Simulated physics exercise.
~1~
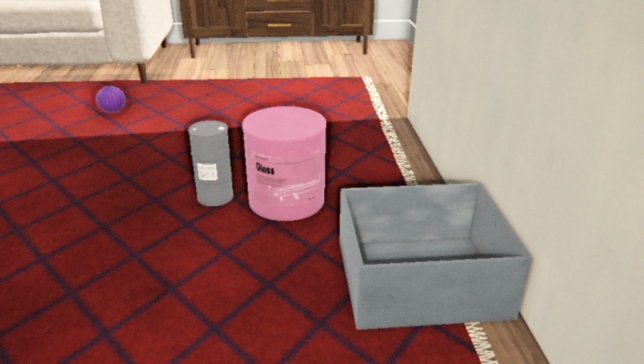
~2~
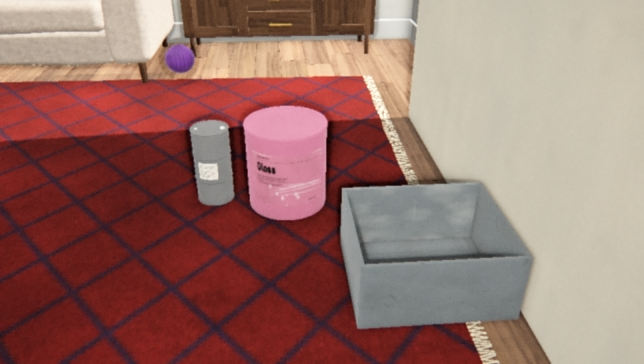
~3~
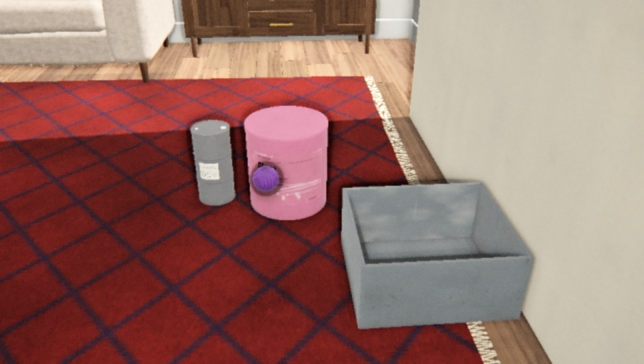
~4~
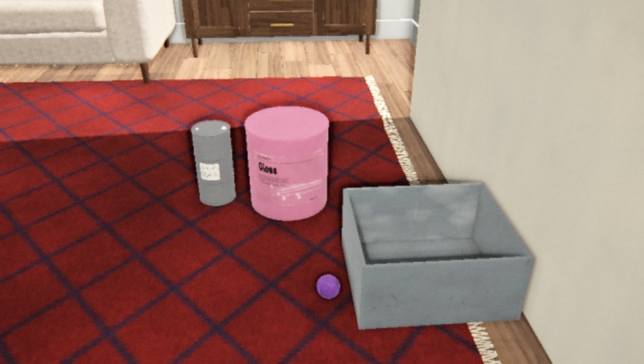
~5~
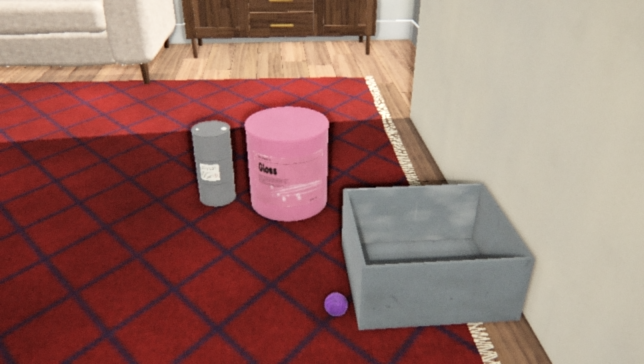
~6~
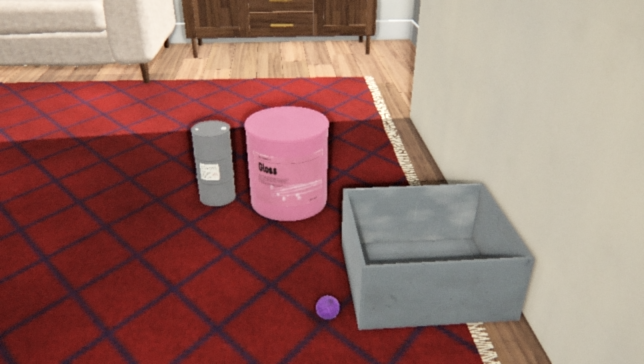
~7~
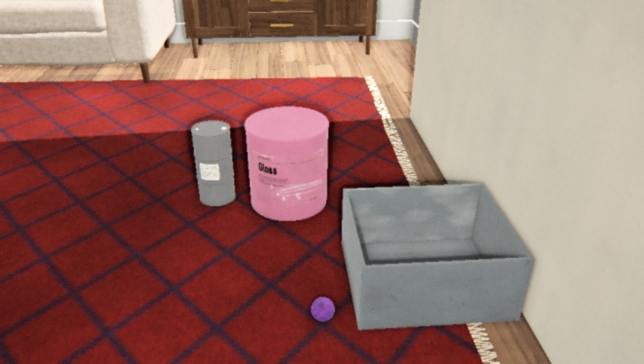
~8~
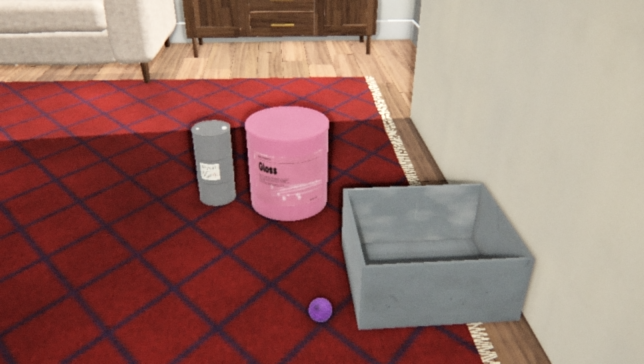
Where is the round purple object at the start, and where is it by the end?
At the start it is at the upper left, above the far part of the red rug. By the end it rests on the rug near the bottom, just left of the grey box and outside it.
Open grey box sitting near a pink pail and canister while a round purple object flies rightward, drops and settles just outside.
